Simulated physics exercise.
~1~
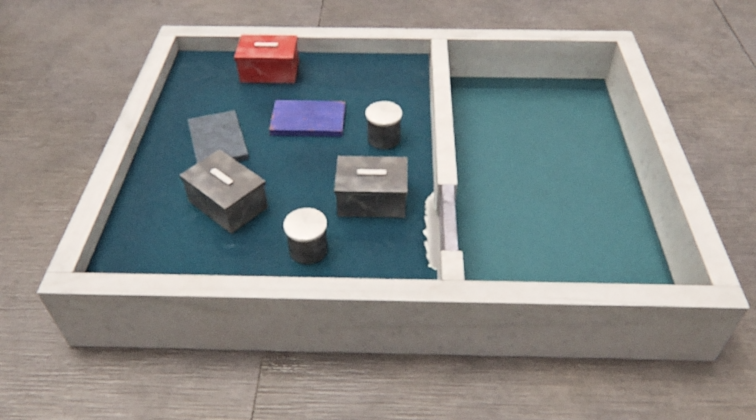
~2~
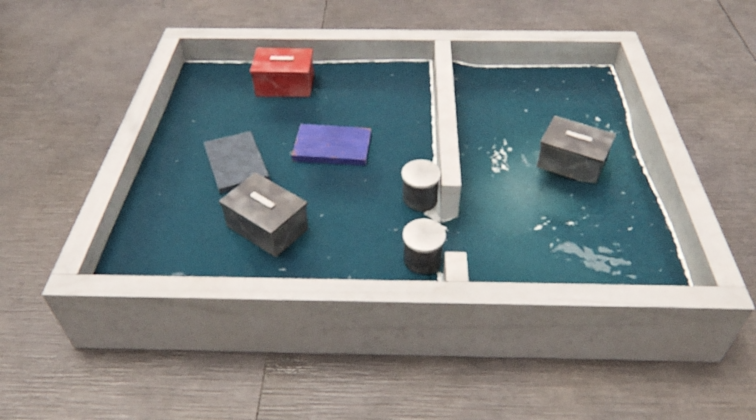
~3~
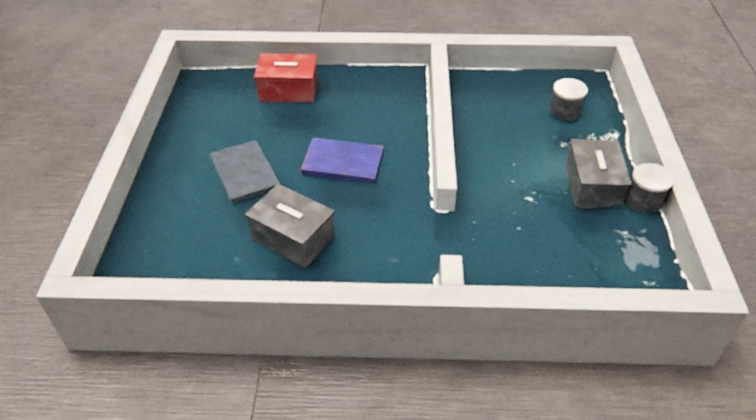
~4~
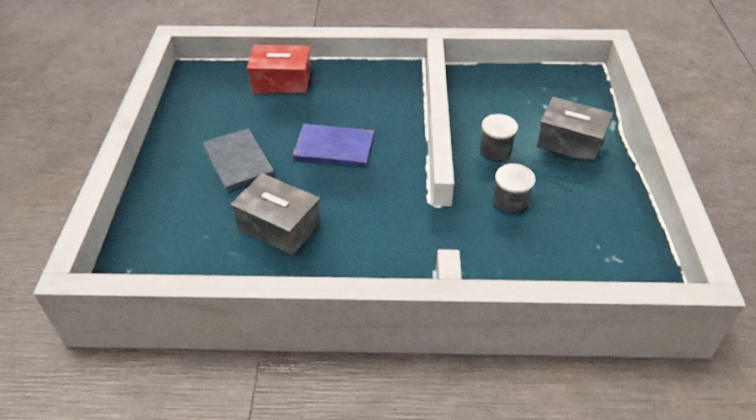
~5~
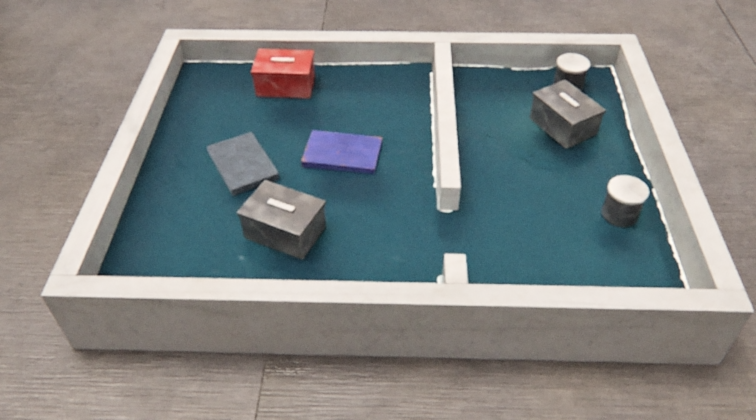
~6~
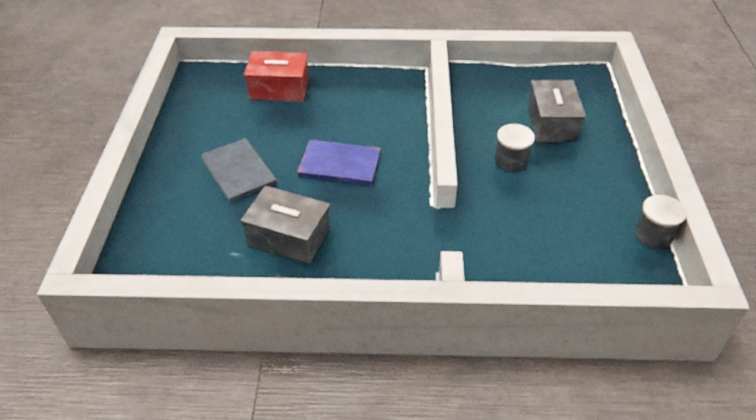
Water surging through a gap in a basin's divider, carrying two pails and a grey box right while the rest stay left.
